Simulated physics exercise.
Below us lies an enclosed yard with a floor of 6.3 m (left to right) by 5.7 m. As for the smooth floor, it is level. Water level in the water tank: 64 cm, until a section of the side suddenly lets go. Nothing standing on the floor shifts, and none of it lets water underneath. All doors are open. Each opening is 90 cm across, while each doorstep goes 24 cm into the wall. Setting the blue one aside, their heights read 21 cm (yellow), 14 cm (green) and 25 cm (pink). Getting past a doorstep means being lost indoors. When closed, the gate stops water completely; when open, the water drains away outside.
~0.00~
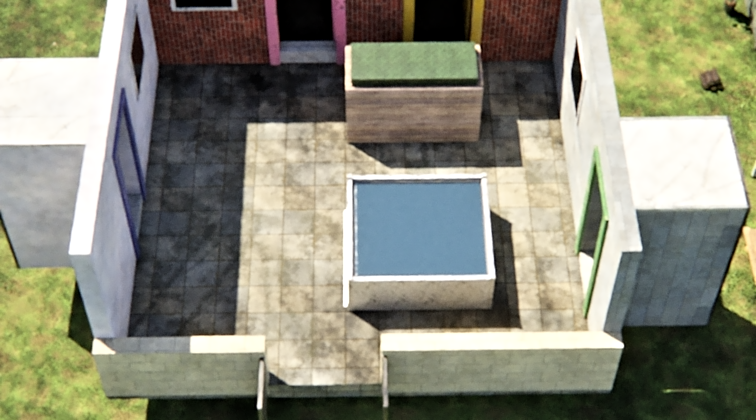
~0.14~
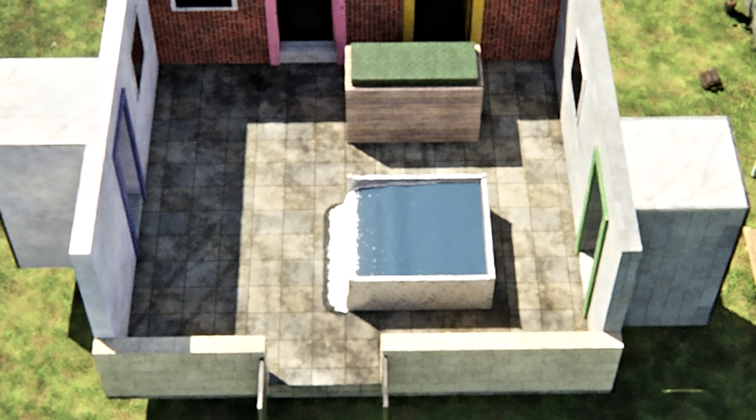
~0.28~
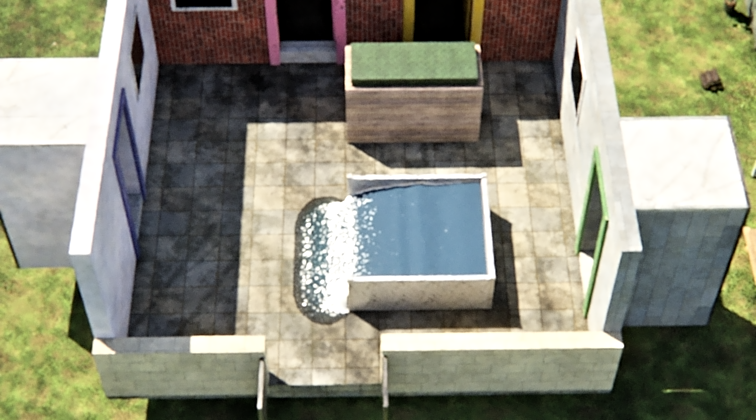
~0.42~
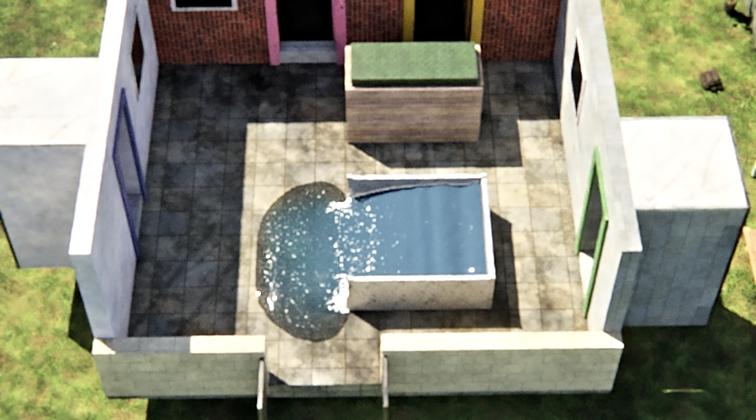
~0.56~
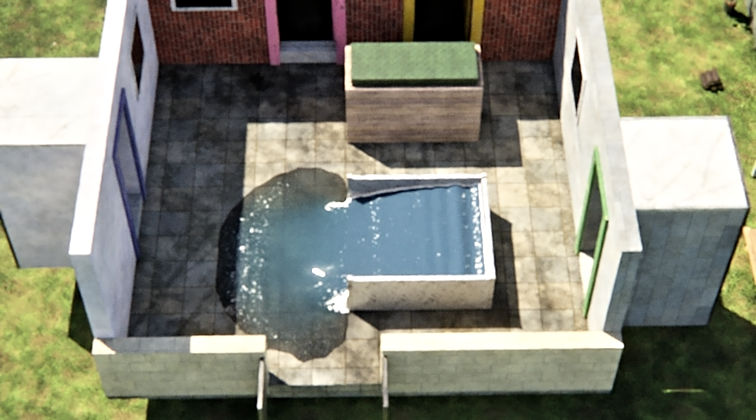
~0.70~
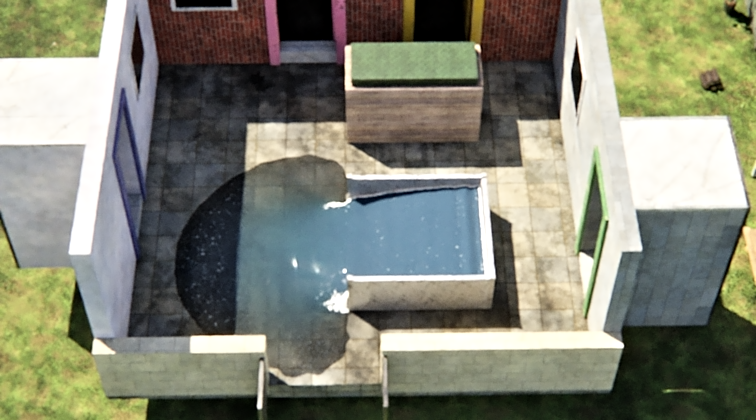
Water sits still in a square, pale-walled tank inside an enclosed, tiled yard, then bursts out over the tank's left side in a white, foaming strip. It spreads leftward across the floor as a widening, rounded dark pool, while the level inside the tank drops noticeably.
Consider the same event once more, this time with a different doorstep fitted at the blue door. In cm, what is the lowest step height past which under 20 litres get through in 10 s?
Close to 24 cm is just enough.
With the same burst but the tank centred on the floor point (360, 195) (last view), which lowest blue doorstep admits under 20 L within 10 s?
Roughly 30 cm is needed.
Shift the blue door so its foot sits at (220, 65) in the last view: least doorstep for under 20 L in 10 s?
Close to 15 cm at the least.
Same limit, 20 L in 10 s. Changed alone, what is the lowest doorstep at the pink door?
Pink: 7.5 cm.
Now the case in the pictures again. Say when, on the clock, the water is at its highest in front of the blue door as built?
About 1.8 seconds.
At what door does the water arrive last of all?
Final door: Green.
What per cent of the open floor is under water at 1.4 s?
Roughly 35 percent of the floor is wet.
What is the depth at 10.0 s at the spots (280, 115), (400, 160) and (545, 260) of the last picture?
About 7, 2 and 8 cm respectively.
After 1.4 s water covers 35 % of the floor, deepest (31 cm) near (135, 283); 29 cm at the blue door, 10 litres in over its 17 cm doorstep.
After 3.0 s water covers 40 % of the floor, deepest (29 cm) near (159, 69); 22 cm at the blue door, 77 litres in over its 17 cm doorstep.
After 10.0 s water covers 95 % of the floor, deepest (11 cm) near (544, 73); 6 cm at the blue door, 86 litres in over its 17 cm doorstep.
At the blue door as built, the water arrived by 1.0 s and peaked near 30 cm at 1.8 s.
Run again over the same 10 s with other heights there, 40 litres in over 21 cm, 4 litres over 28 cm. The limit of 20 litres is kept from about 24 cm up.
